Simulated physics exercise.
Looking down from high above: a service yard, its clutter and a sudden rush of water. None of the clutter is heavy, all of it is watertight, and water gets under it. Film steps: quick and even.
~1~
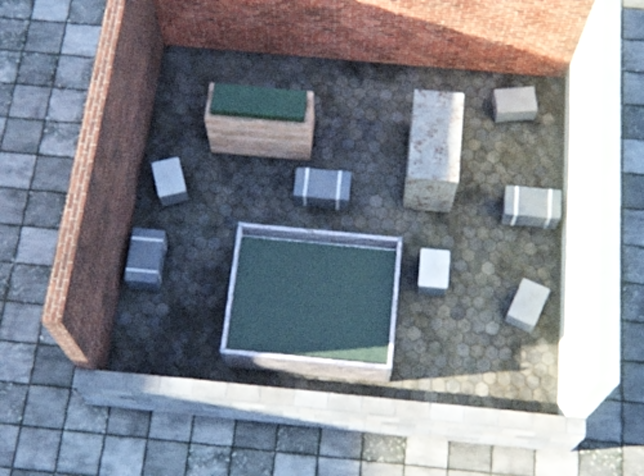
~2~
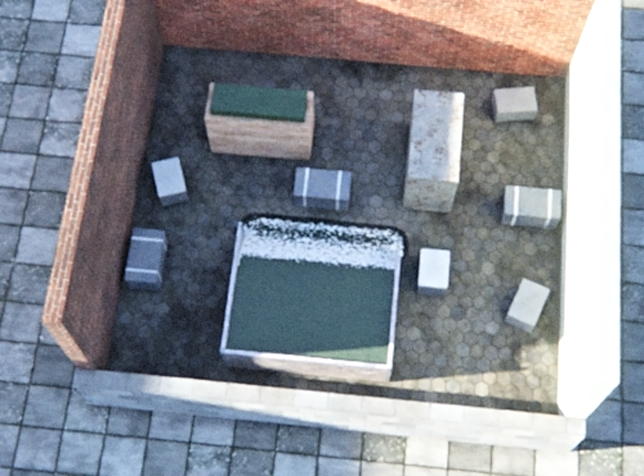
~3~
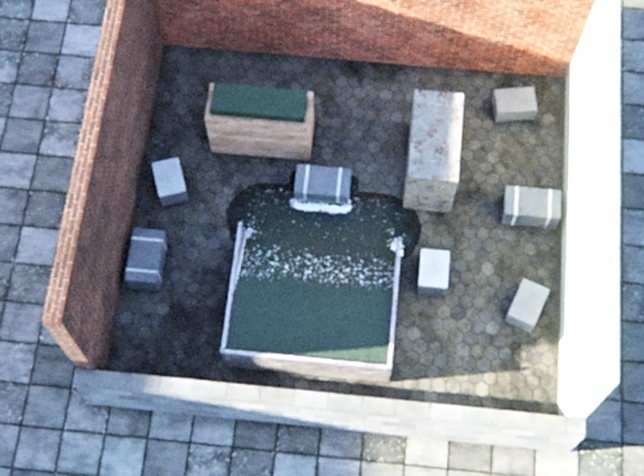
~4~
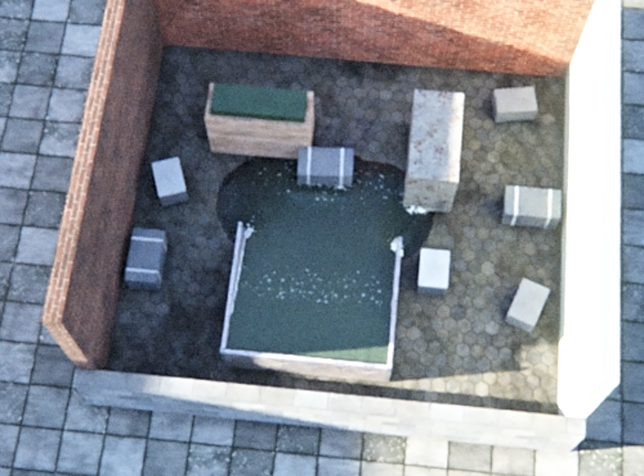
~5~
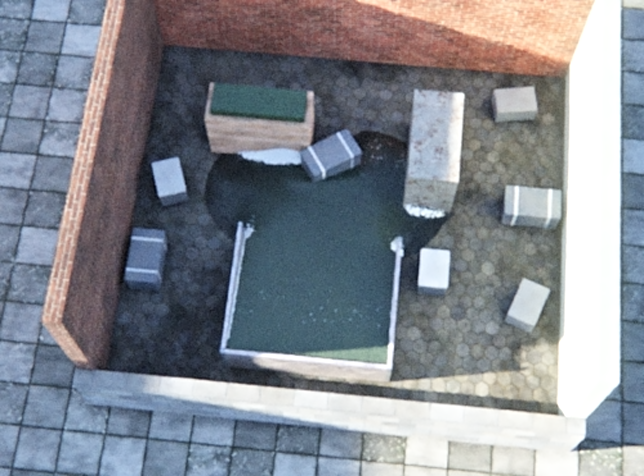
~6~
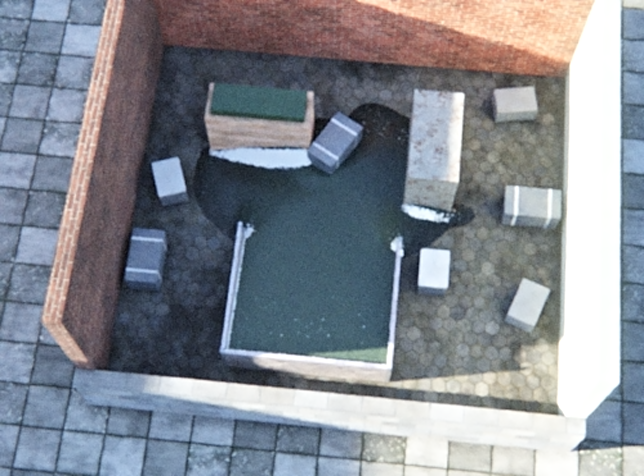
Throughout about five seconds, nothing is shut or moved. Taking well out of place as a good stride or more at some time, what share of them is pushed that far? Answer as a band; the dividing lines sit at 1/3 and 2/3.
2/3 or more.
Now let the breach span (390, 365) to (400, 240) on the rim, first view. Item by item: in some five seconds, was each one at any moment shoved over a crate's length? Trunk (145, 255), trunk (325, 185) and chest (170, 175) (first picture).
Order as asked: Not sent that far; not sent that far; not sent that far.
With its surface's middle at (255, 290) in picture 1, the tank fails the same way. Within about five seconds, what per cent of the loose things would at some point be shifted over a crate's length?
Roughly 70 per cent.
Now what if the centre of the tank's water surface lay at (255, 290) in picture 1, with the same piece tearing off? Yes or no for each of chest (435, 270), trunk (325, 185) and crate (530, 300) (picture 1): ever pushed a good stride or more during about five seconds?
Not far, Far enough, Not far.
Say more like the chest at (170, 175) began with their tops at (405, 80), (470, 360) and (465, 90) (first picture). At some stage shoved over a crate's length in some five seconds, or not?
The first travels far, the second sits tight, the third travels far.
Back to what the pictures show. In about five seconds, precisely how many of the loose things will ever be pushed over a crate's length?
The total here is 5.
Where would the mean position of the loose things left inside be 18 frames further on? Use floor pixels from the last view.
Their average sits at about pixel (361, 242).
A moment on, 1 of 7 are well off their spots; 1 afloat.
Next, 2 of 7 are well off their spots; 1 afloat.
Later, 4 of 7 are well off their spots; 2 afloat.
In the end, 5 of 7 are well off their spots, and 5 have been at some point; 5 afloat.
